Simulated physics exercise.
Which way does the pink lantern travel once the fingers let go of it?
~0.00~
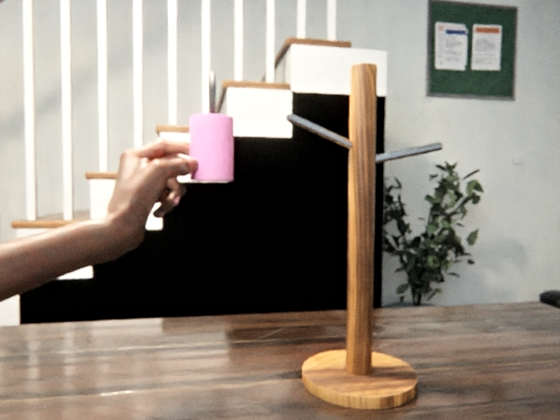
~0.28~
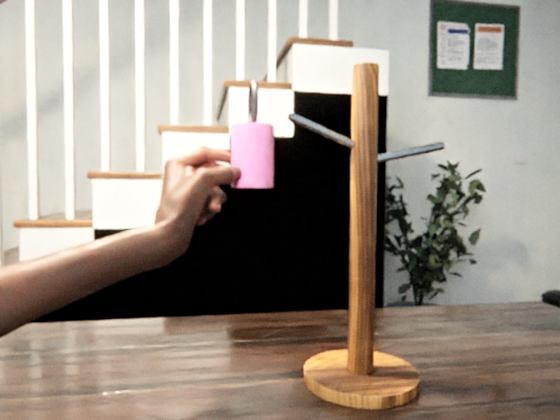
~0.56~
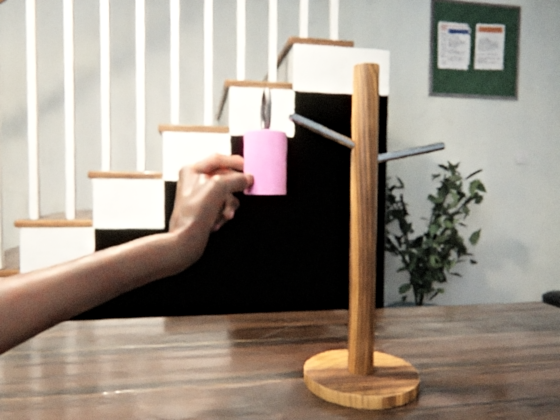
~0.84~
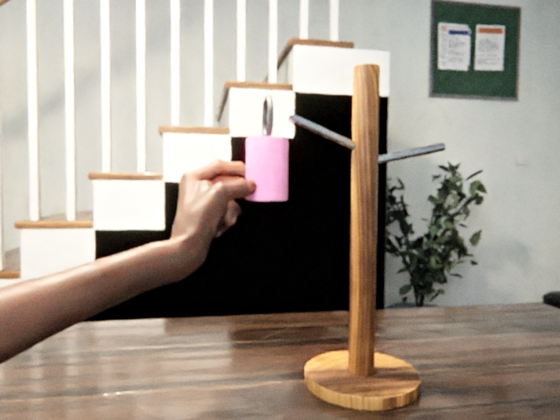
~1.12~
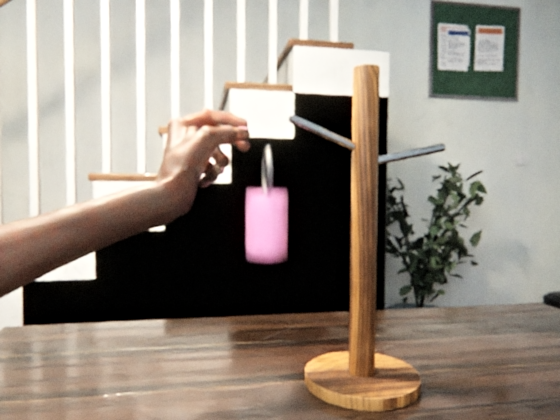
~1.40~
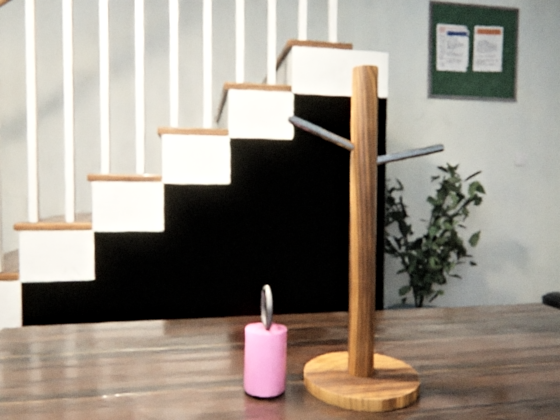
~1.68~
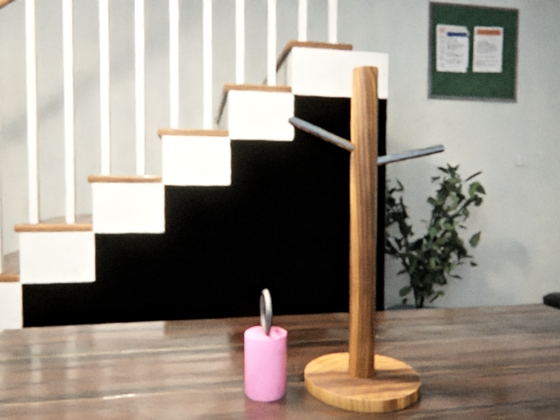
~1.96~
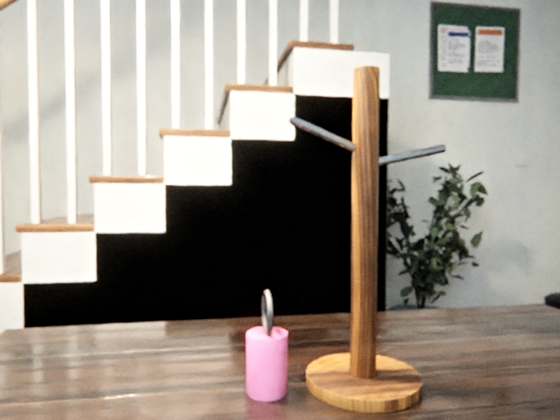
It moves down, dropping past the peg to the table beside the base of the stand.
